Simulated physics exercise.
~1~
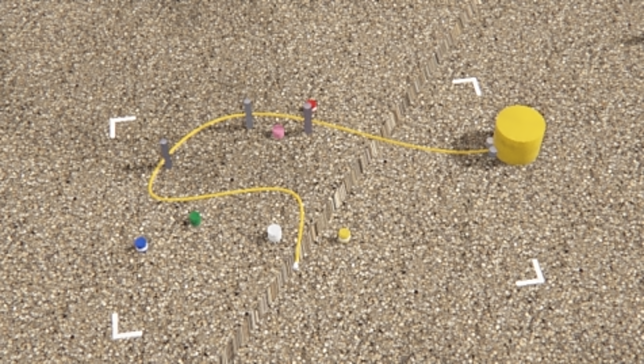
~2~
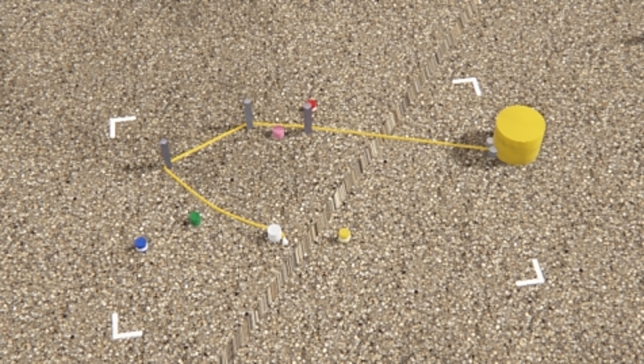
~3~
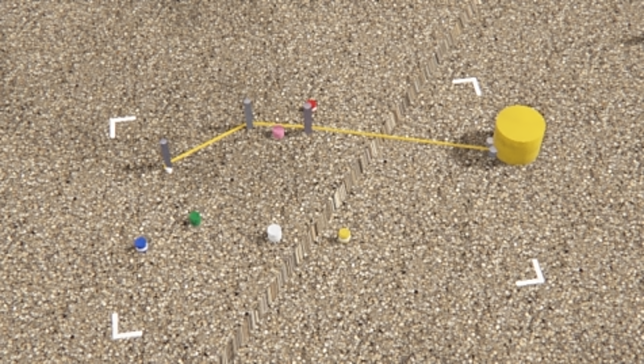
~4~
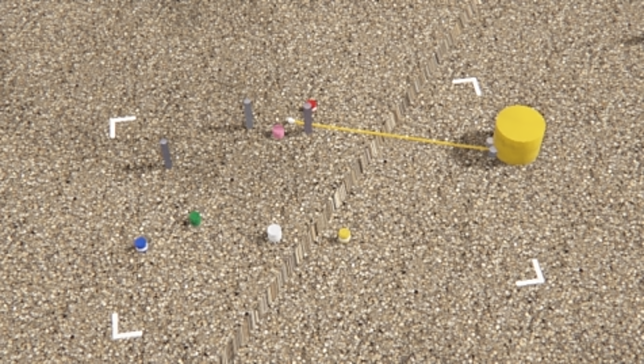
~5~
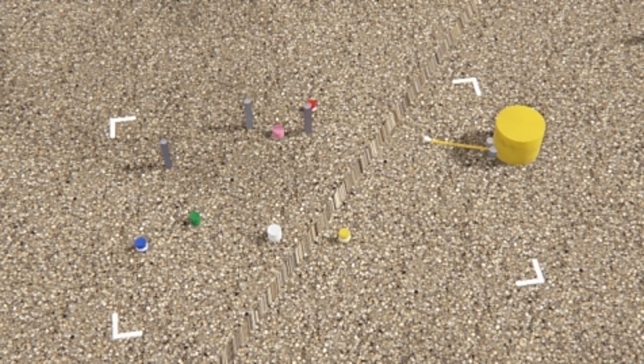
At the start, a yellow cable curves from a yellow drum on the right, around three grey posts, and loops back to a loose end near a white object, with small red, pink, green, blue and yellow objects scattered about. The cable draws in toward the drum, pulling tight against the posts as its end sweeps past the white object. Its end reaches the leftmost post, then slips away past the middle one toward the post by the red object. Finally it slides clear, leaving a short length sticking out from the drum, while the posts and small objects remain in place.
